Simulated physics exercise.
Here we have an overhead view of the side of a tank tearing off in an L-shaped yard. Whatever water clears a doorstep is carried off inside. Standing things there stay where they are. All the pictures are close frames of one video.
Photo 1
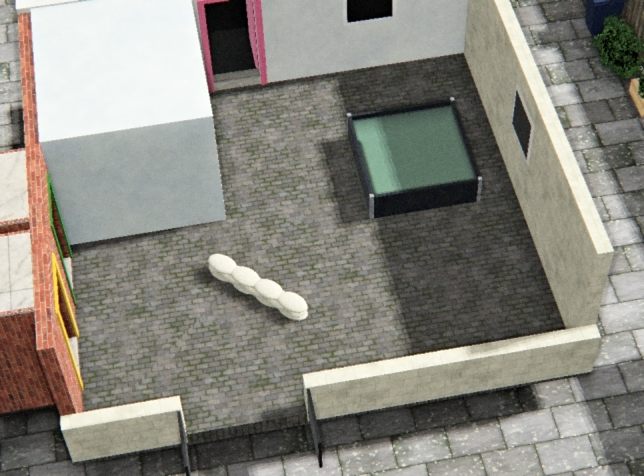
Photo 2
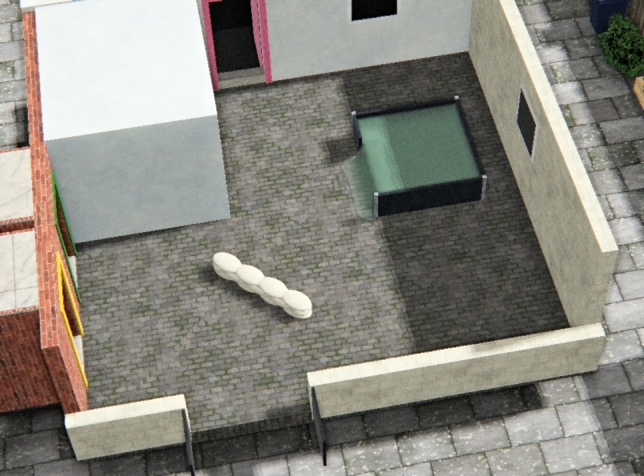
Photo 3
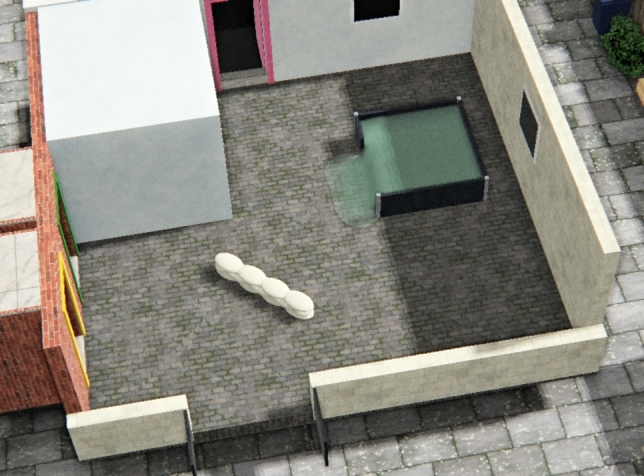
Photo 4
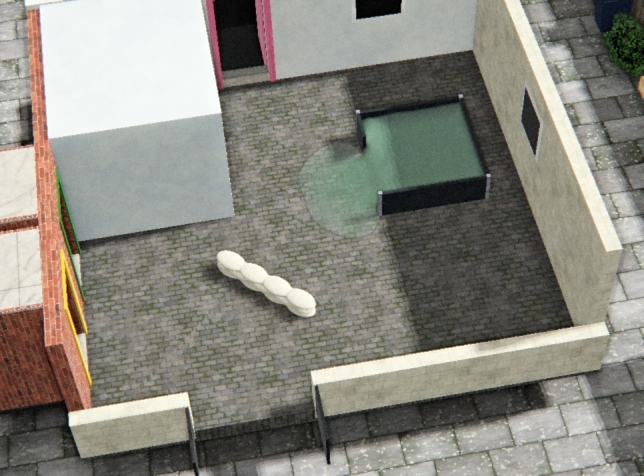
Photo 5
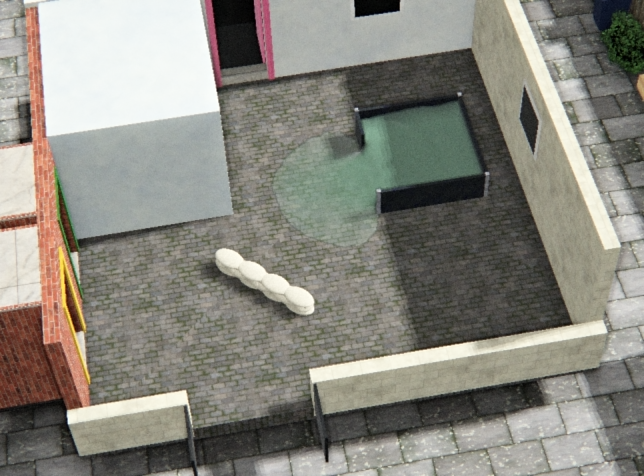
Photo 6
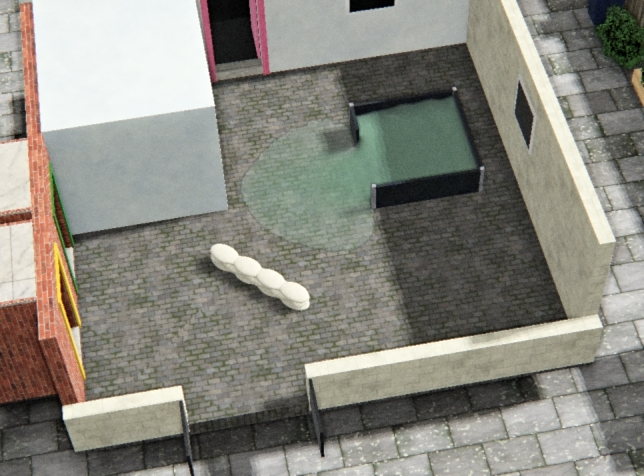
The clip shows an overhead view of a walled, paved yard where the left side of a dark-edged tank of green water opens, and the water spreads leftward across the paving in a widening rounded sheet.
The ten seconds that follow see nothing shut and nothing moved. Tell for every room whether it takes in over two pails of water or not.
The pink door does not, the green door takes in over two pails, the yellow door does not.
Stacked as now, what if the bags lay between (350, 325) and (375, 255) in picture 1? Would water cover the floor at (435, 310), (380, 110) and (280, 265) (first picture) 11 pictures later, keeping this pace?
Point by point: No flooding; no flooding; inundated.
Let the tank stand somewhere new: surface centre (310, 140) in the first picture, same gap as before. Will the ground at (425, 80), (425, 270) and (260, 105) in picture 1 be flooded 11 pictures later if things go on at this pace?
As listed: Dry, no water, flooded.
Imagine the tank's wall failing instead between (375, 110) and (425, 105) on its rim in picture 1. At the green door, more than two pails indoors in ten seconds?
Green: Falls short.
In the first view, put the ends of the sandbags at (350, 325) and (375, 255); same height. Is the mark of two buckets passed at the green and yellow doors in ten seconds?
Next up, green gets past the mark and yellow gets past the mark.
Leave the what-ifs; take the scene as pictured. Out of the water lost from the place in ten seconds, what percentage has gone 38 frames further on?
Approximately 65 %.
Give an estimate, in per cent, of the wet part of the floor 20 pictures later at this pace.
I'd say close to 40 per cent.
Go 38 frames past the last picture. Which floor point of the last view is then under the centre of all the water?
At about (297, 200).
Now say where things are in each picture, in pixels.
The first frame shows the water tank at (413, 150) is whole and still.
In the second frame, the front is at (350, 159), out from the gap at (370, 179).
In the third frame, the front is at (333, 163), out from the gap at (372, 182).
In the fourth frame, the front is at (303, 174), out from the gap at (374, 180).
In the fifth frame, the front is at (277, 183), out from the gap at (372, 178).
In the sixth frame, the front is at (246, 183), out from the gap at (367, 173).
A moment on, water covers 20 % of the floor; the pink door not reached, the green door not reached, the yellow door not reached.
Next, water covers 25 % of the floor; the pink door not reached, the green door wet at the sill, nothing in, the yellow door not reached.
Then, water covers 40 % of the floor; the pink door wet at the sill, nothing in, the green door over two buckets in, the yellow door wet at the sill, nothing in.
Later, water covers 65 % of the floor; the pink door wet at the sill, nothing in, the green door far over two buckets in, the yellow door wet at the sill, nothing in.
In the end, water covers 85 % of the floor; the pink door wet at the sill, nothing in, the green door far over two buckets in, the yellow door wet at the sill, nothing in.
